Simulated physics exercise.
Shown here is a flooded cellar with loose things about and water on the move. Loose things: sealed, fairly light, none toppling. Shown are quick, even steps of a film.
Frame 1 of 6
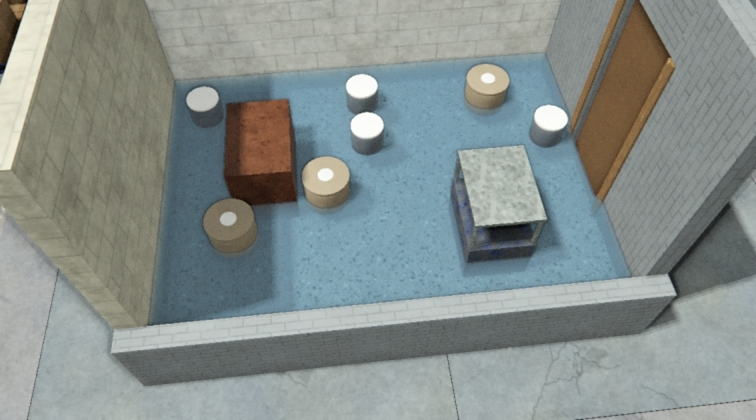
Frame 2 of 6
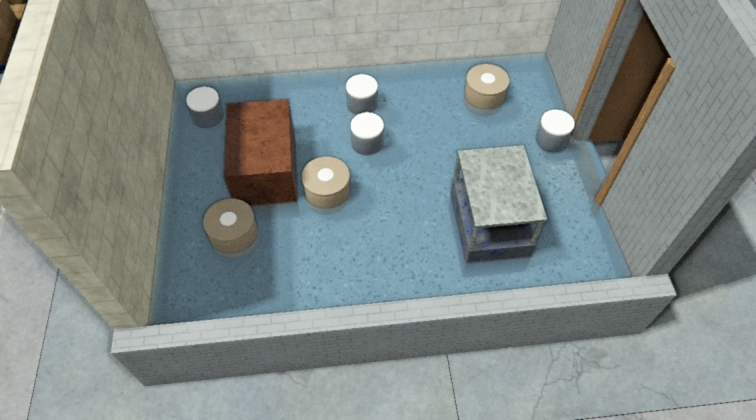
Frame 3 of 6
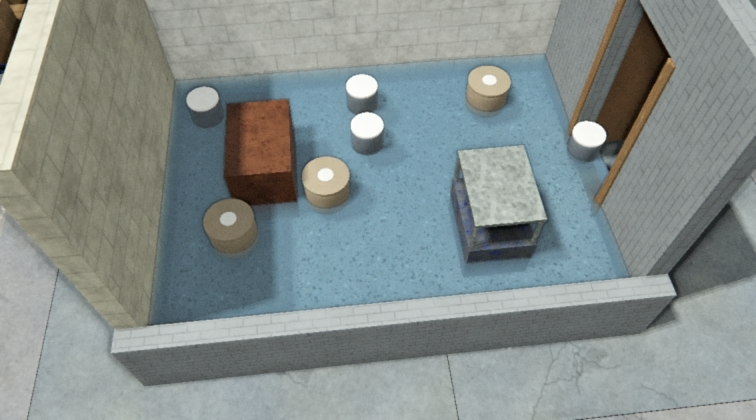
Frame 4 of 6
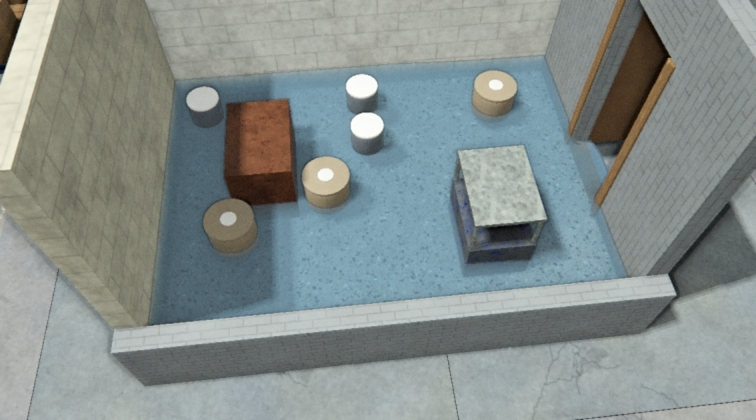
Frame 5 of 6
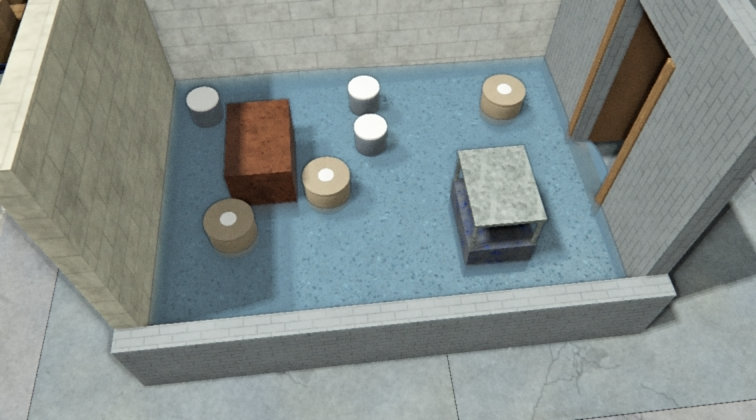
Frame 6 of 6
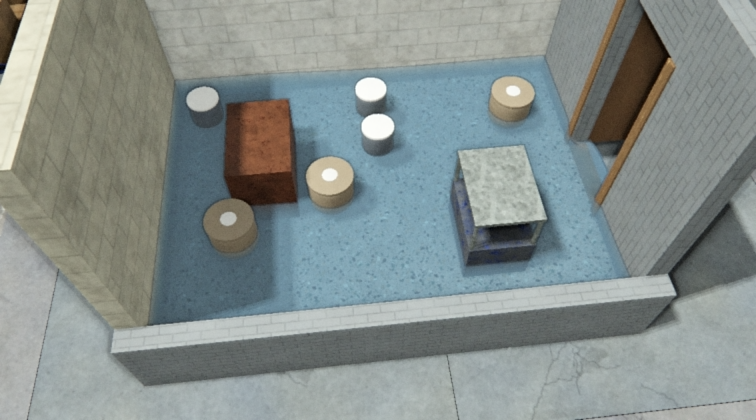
In a flooded walled room, a door at the right opened and the nearest white container drifted out through the gap, then a tan tub and later a few other floating containers edged slightly rightward.
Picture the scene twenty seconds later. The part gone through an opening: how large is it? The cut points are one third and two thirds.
Lands mid-band.
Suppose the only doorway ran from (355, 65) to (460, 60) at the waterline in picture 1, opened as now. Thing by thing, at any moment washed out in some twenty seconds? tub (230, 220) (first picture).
That object: Never leaves.
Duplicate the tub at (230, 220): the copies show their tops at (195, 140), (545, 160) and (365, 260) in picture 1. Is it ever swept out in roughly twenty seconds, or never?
One after the other: Kept in, gone, still in.
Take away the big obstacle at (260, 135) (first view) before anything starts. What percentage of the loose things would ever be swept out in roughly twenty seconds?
Some 70 per cent.
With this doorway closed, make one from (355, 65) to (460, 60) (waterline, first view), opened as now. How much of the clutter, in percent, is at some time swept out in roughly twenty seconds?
90 in a hundred or thereabouts.
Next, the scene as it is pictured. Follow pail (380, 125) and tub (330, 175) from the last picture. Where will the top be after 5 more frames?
My guess: Roughly (423, 121), then roughly (356, 161).
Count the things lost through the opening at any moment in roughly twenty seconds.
4.
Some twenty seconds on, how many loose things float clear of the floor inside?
Count: 1.
A moment on, 1 of 7 are out; 6 afloat.
Next, 2 of 7 are out; 5 afloat.
Later, 4 of 7 are out; 3 afloat.
In the end, 4 of 7 are out; 1 afloat.
